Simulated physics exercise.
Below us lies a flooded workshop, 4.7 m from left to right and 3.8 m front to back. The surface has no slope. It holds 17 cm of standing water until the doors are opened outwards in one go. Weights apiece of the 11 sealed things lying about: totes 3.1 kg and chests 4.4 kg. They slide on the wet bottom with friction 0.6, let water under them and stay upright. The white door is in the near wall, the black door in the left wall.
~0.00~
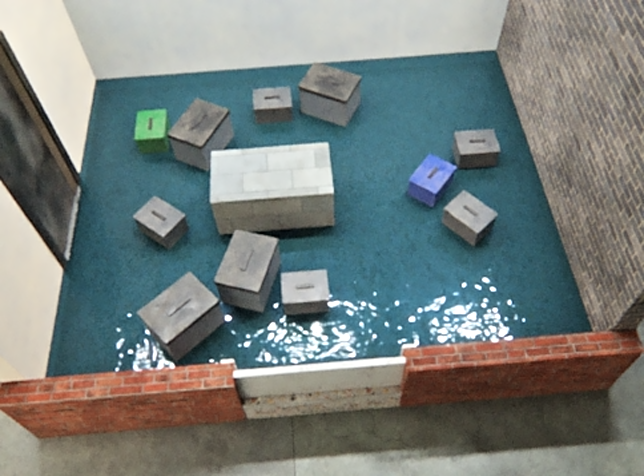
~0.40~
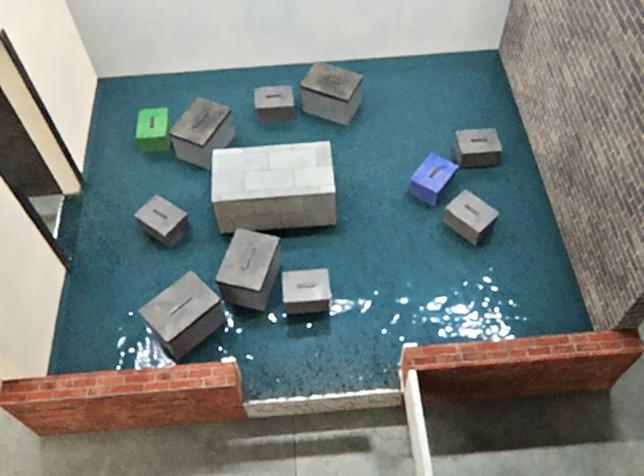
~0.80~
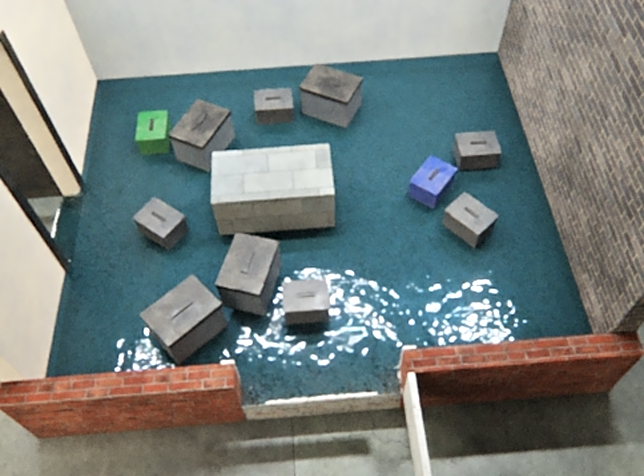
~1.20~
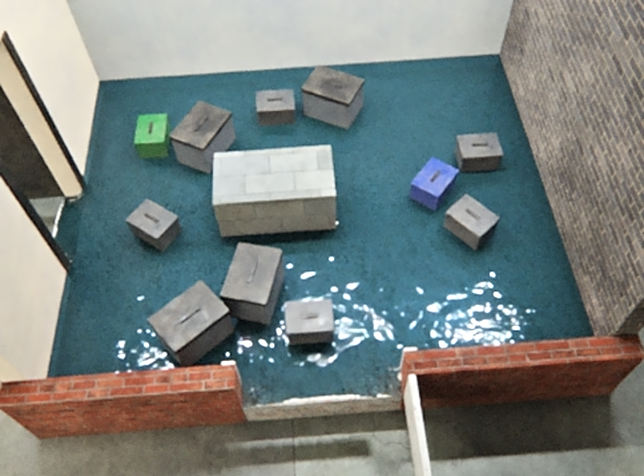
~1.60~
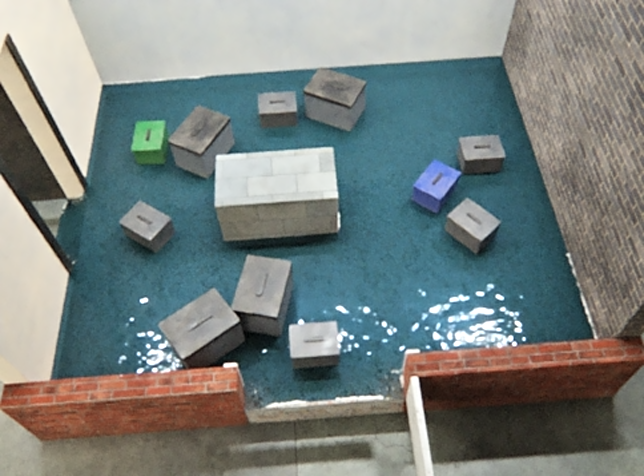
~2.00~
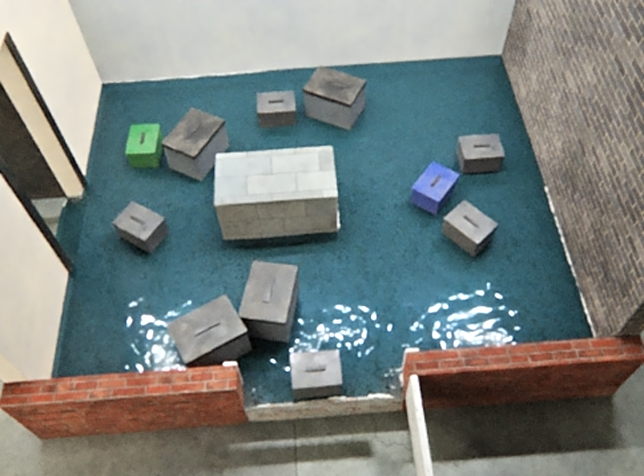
The white door in the near wall swung open on the flooded workshop, then the nearest gray tote drifted toward the gap, two chests shifted nearby, and the green tote slid slightly nearer.
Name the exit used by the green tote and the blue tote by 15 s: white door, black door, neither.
Green tote: Black door; blue tote: White doorway.
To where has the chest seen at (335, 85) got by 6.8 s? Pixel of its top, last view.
At about (293, 109).
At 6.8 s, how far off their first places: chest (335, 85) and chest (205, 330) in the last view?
In turn: 50 cm, gone out.
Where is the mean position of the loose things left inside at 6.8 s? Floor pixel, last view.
Near (273, 230).
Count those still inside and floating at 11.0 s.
At that moment 3.
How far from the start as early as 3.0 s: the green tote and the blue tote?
Roughly 40 and 20 cm by then.
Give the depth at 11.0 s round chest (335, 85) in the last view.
Roughly 9 cm.
After 3.0 s the green tote is near (130, 155), 0.4 m from its start, afloat; the blue tote is near (428, 196), 0.2 m from its start, afloat; 1 of 11 are out; 10 afloat.
After 6.8 s the green tote has gone out by the black door; the blue tote is near (364, 283), 1.4 m from its start, afloat; 4 of 11 are out; 7 afloat.
After 11.0 s the green tote has gone out by the black door; the blue tote has gone out by the white door; 8 of 11 are out; 3 afloat.
After 15.0 s the green tote has gone out by the black door; the blue tote has gone out by the white door; 9 of 11 are out; 2 afloat.
